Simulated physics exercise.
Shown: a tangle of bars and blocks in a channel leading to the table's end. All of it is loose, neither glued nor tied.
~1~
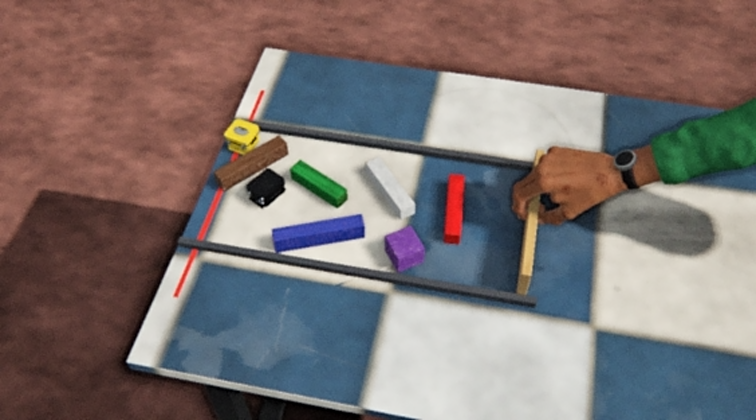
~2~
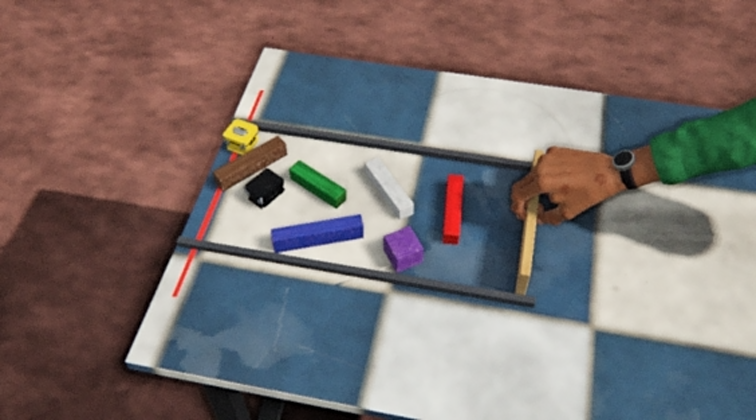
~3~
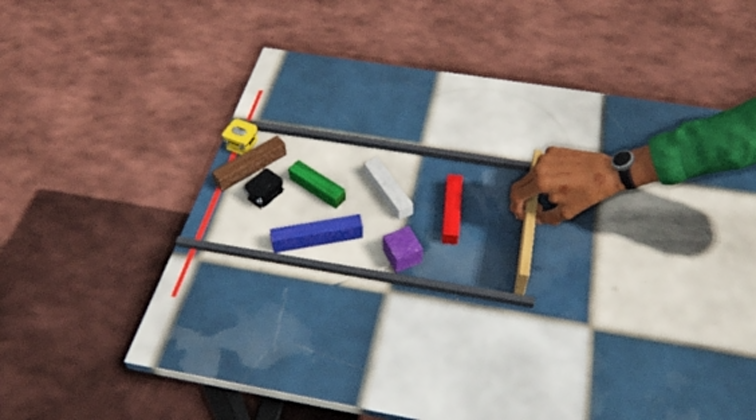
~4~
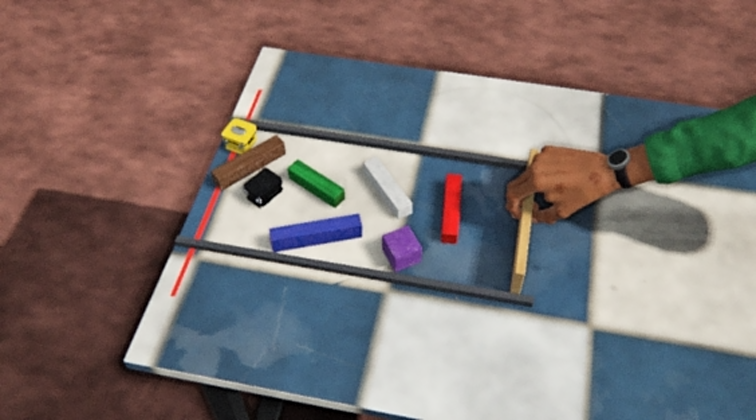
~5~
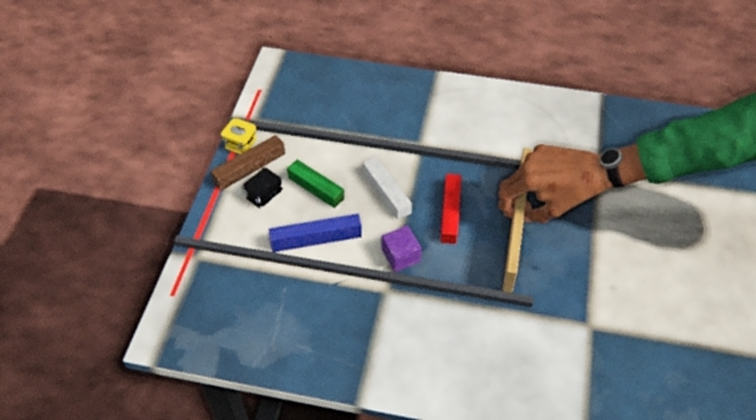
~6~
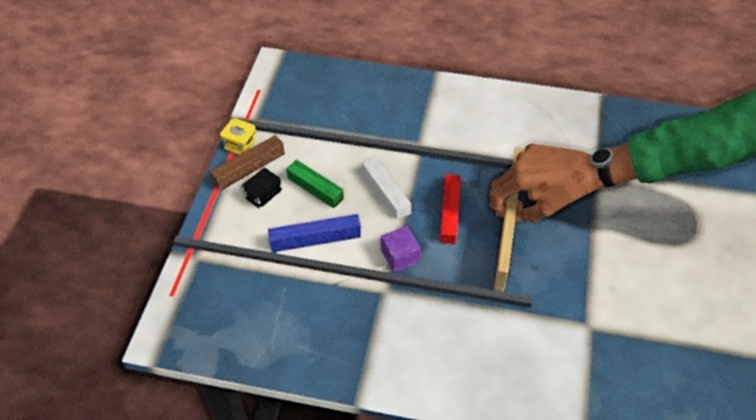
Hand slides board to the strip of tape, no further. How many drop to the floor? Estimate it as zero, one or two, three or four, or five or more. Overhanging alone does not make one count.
Expect a large batch, five at least, to go down.
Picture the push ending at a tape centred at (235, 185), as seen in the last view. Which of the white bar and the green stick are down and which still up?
Result - white bar is still there, green stick is gone.
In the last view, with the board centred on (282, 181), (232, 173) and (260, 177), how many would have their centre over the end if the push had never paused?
Place by place: 0, 5 and 2.
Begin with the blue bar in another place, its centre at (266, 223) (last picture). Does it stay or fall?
From that start it falls away.
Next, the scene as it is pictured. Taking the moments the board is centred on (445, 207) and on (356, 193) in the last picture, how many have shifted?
1 by the first point, 5 by the second.
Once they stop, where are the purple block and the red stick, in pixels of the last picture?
(181, 215) and (215, 170), roughly.
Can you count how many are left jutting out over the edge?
The answer comes to 1.
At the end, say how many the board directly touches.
Number: 2.
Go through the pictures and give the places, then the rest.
The first picture shows yellow case (243, 138); brown bar (252, 163); black case (267, 189); board (531, 220); tape (224, 183).
The second picture shows brown bar (251, 163); board (530, 220).
The third picture shows black case (265, 189); blue bar (317, 234).
The fourth picture shows yellow case (240, 137); green stick (316, 184).
The fifth picture shows brown bar (249, 162); white bar (386, 187).
The sixth picture shows yellow case (239, 138); brown bar (248, 163); black case (263, 189); board (509, 217); tape (220, 183).
Early on, none off yet; yellow case at rest near (239, 138); brown bar at rest near (248, 163); black case at rest near (263, 189).
A while later, none off yet; yellow case at rest near (238, 137); brown bar at rest near (243, 158); black case travelled about its own width near (241, 193).
Finally, the number that fall off is five or more; lost, white bar, blue bar, green stick, black case, brown bar and yellow case.
